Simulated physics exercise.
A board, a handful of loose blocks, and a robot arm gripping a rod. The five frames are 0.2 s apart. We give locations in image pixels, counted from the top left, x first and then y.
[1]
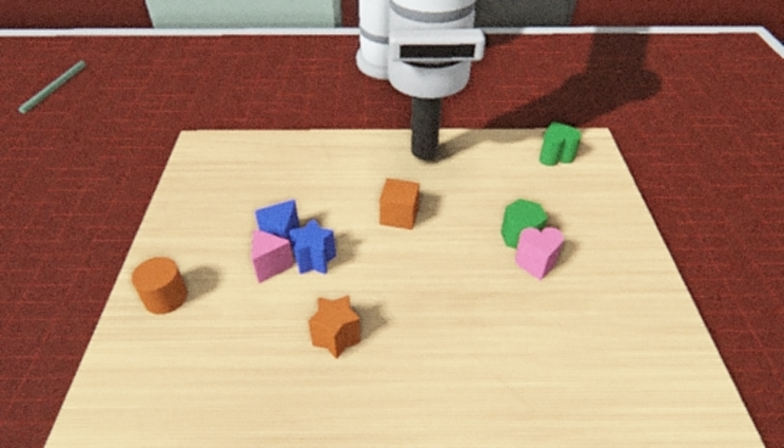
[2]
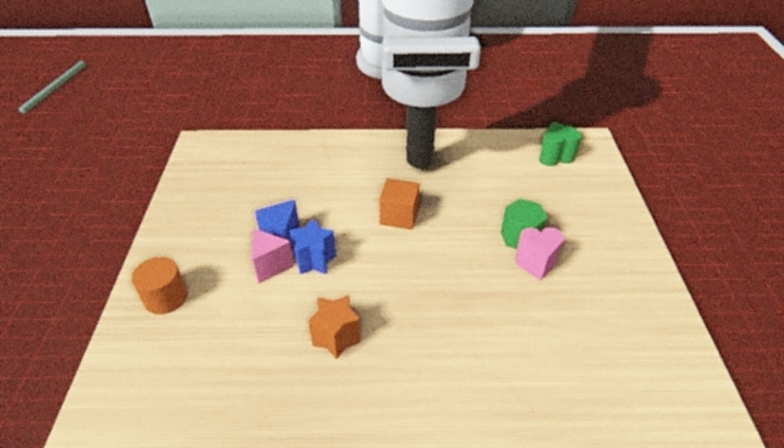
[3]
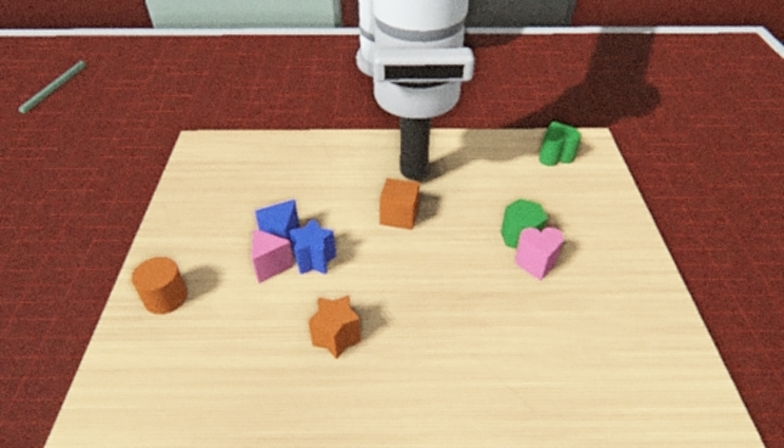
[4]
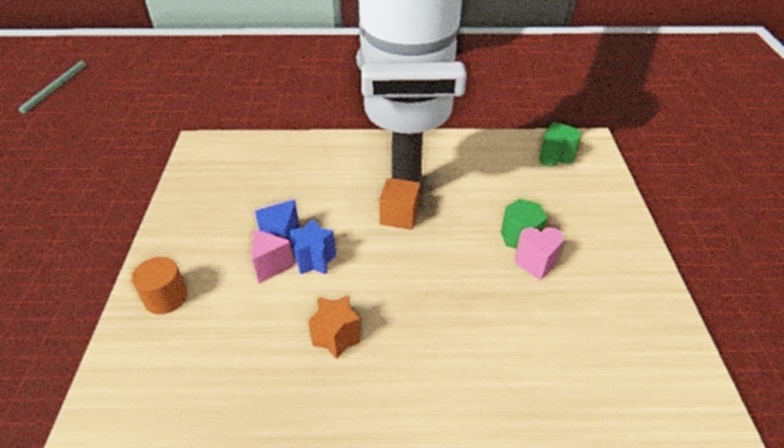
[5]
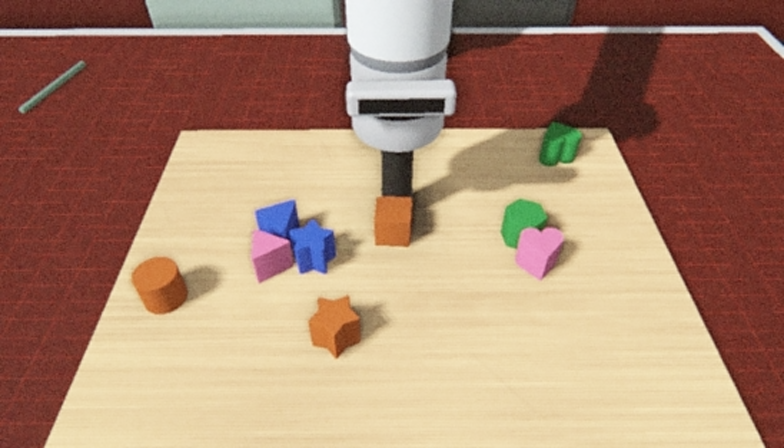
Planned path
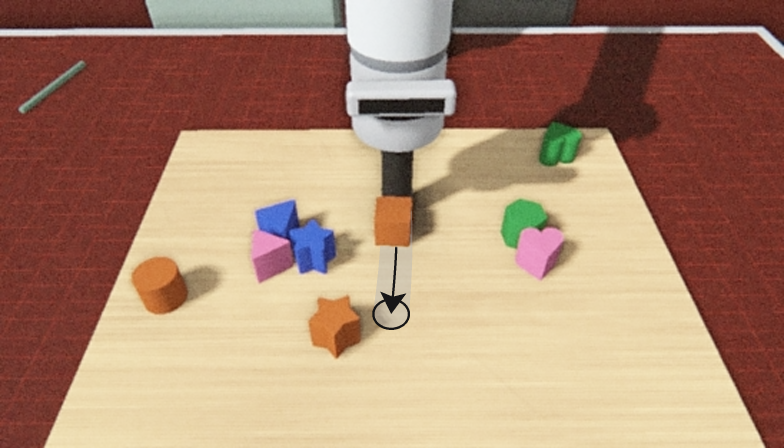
On a pale wooden board set over a dark red surface, colourful blocks lie scattered while a robot arm holds a dark rod near the far edge. The rod moves toward the viewer and slightly left to the orange square block, then pushes it a short way nearer; the other blocks stay still.
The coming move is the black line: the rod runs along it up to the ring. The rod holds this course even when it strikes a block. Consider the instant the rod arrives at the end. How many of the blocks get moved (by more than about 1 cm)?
Looking at the path, I think two of the blocks end up more than 1 cm away.
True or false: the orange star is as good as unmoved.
My answer: False.
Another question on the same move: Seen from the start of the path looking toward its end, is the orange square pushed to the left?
Answer: No.
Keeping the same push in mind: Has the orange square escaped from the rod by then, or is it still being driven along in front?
Ahead to the end.
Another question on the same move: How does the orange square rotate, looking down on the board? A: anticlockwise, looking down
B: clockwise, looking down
My pick is B.
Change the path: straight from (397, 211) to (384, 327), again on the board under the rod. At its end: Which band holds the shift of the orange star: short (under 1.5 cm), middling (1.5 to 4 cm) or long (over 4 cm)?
Offset: 1.5 to 4 cm.
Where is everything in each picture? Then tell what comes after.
Rod's lower end (424, 152); blue star (311, 235); orange star (334, 313); orange square (400, 191), in the first picture.
Rod (420, 161); blocks still, in the second picture.
Rod (414, 172); blocks still, in the third picture.
Rod (406, 186); blocks still, in the fourth picture.
Rod (397, 203); blue star (311, 235); orange star (334, 313); orange square (393, 209), in the fifth picture.
Drawn move, from (397, 211) to (391, 314).
On the path given first. One third of the way, rod (397, 234); orange square (388, 241), turned 15° clockwise.
Two thirds of the way, rod (395, 268); orange square (379, 277), turned 30° clockwise.
At the end, rod (391, 306); blue star still; orange star (318, 326); orange square (359, 312), turned 60° clockwise.
